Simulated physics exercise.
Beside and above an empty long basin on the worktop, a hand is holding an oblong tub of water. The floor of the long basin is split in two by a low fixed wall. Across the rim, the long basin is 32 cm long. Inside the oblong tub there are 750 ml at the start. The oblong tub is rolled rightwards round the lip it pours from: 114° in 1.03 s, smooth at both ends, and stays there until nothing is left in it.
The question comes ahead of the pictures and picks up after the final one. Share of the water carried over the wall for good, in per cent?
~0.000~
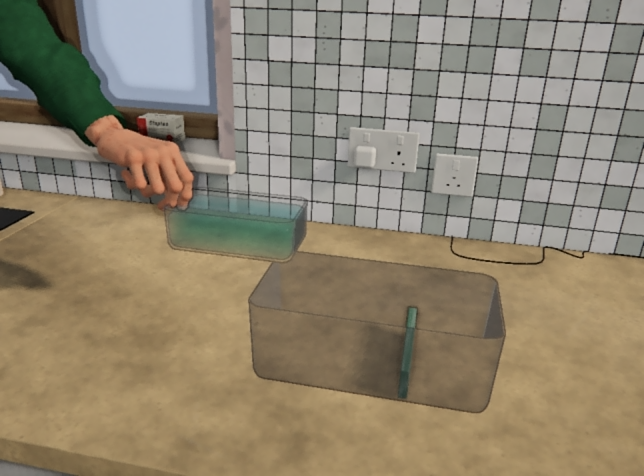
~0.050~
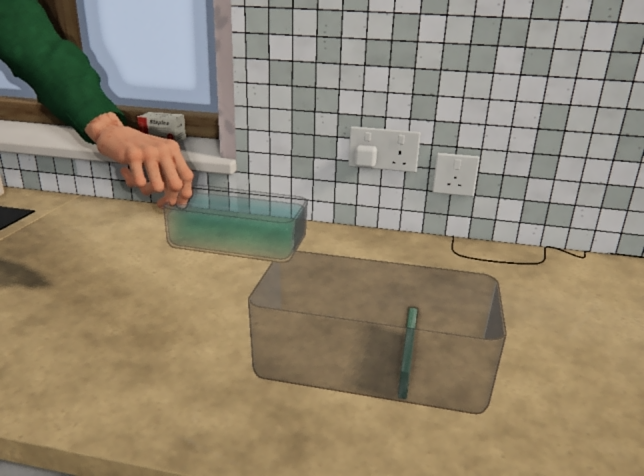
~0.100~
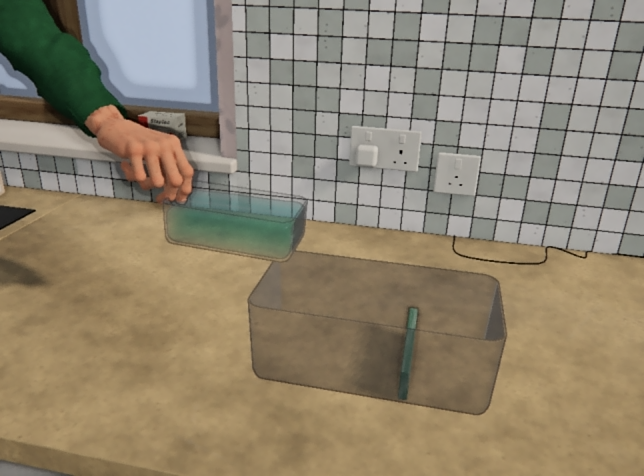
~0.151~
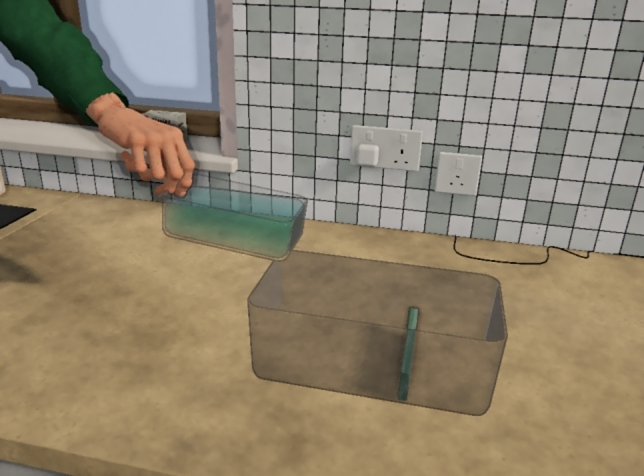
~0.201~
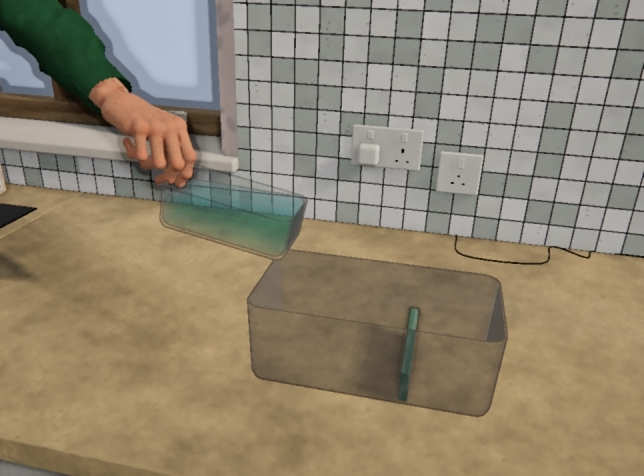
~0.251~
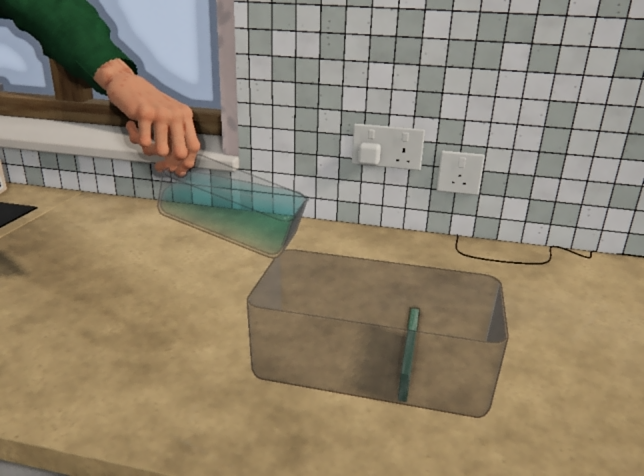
Near 10 per cent.
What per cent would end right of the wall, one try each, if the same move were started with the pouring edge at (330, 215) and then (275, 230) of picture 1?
Try 1: Approx. 50 %; try 2: Approx. 5 %.
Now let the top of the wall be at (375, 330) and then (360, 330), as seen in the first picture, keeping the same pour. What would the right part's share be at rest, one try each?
One try each: Around 65 percent and then around 75 percent.
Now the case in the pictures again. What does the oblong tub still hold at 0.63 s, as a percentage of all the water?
I'd estimate some 22 % remains.
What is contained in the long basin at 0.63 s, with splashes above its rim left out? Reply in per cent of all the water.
Close to 28 in a hundred.
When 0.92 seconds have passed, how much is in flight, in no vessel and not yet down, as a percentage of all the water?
About 4 % of the total.
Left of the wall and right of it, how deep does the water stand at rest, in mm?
I'd expect close to 20 mm on the left and close to 4 mm on the right.
By 0.63 s the tilt is 77° and 21 per cent is still to pour, 27 is left of the wall and 0 right of it.
By 0.92 s the tilt is 111° and 2 per cent is still to pour, 86 is left of the wall and 7 right of it.
By 1.21 s the tilt is 114° and 0 per cent is still to pour, 82 is left of the wall and 8 right of it.
By 1.53 s the tilt is 114° and 0 per cent is still to pour, 81 is left of the wall and 10 right of it.
At rest 81 per cent lies left of the wall, 10 right of it and 9 outside.
